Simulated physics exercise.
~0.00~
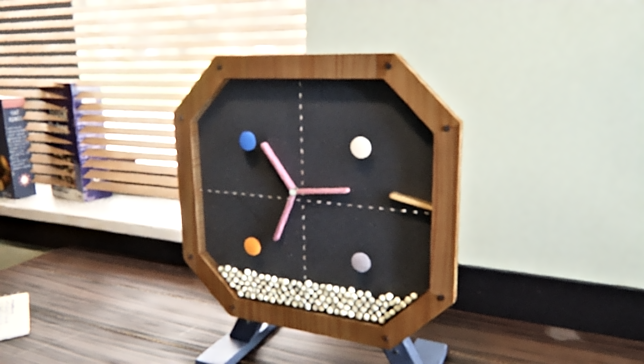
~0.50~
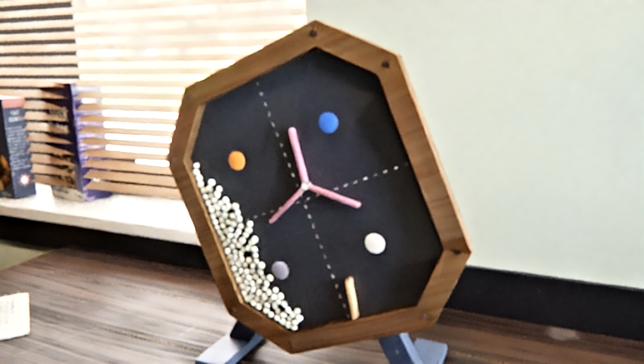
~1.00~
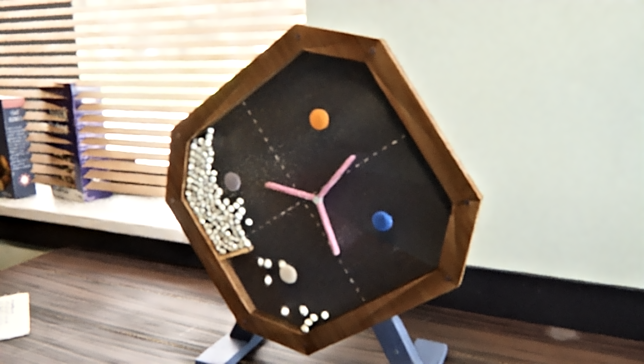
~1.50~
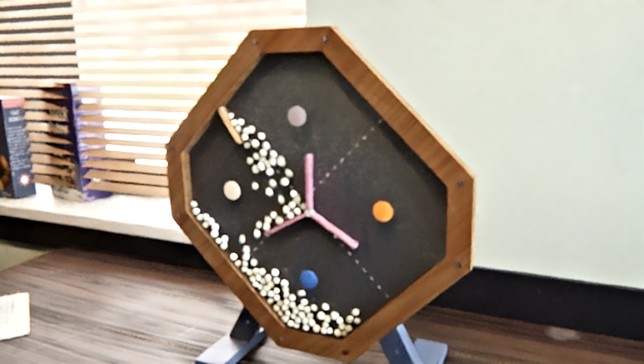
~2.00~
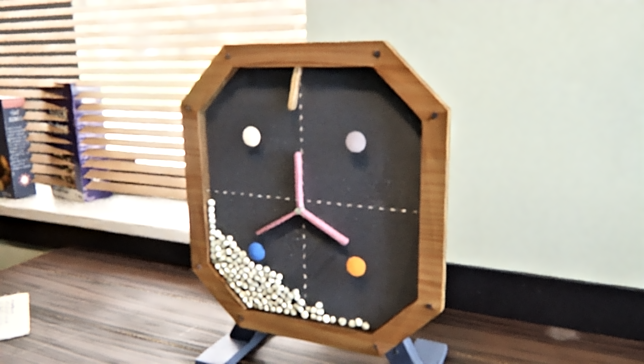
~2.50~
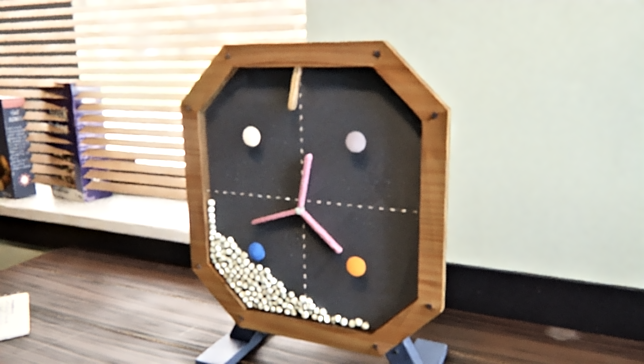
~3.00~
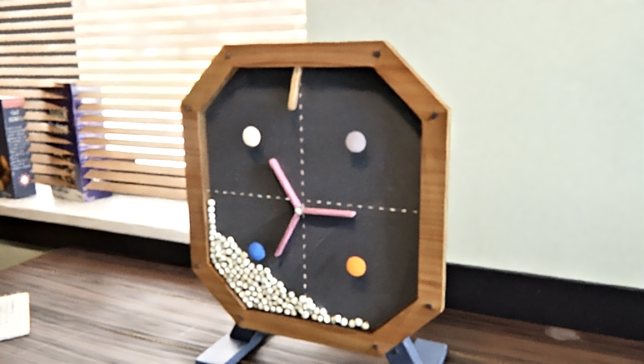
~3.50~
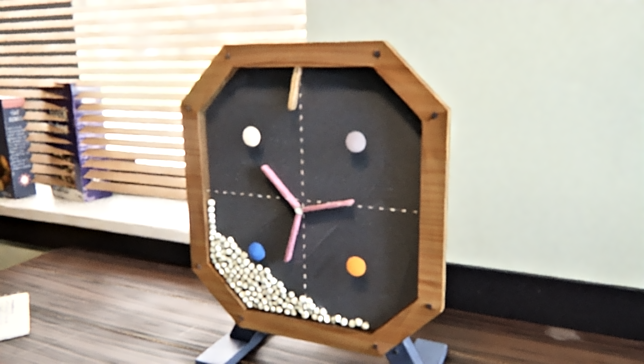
The wooden octagonal box turned clockwise through three quarters of a circle, carrying its small white pellets up the left side before they spilled back down, then stopped with them heaped at the lower left by the blue sticker while the pink three-armed spinner kept turning.
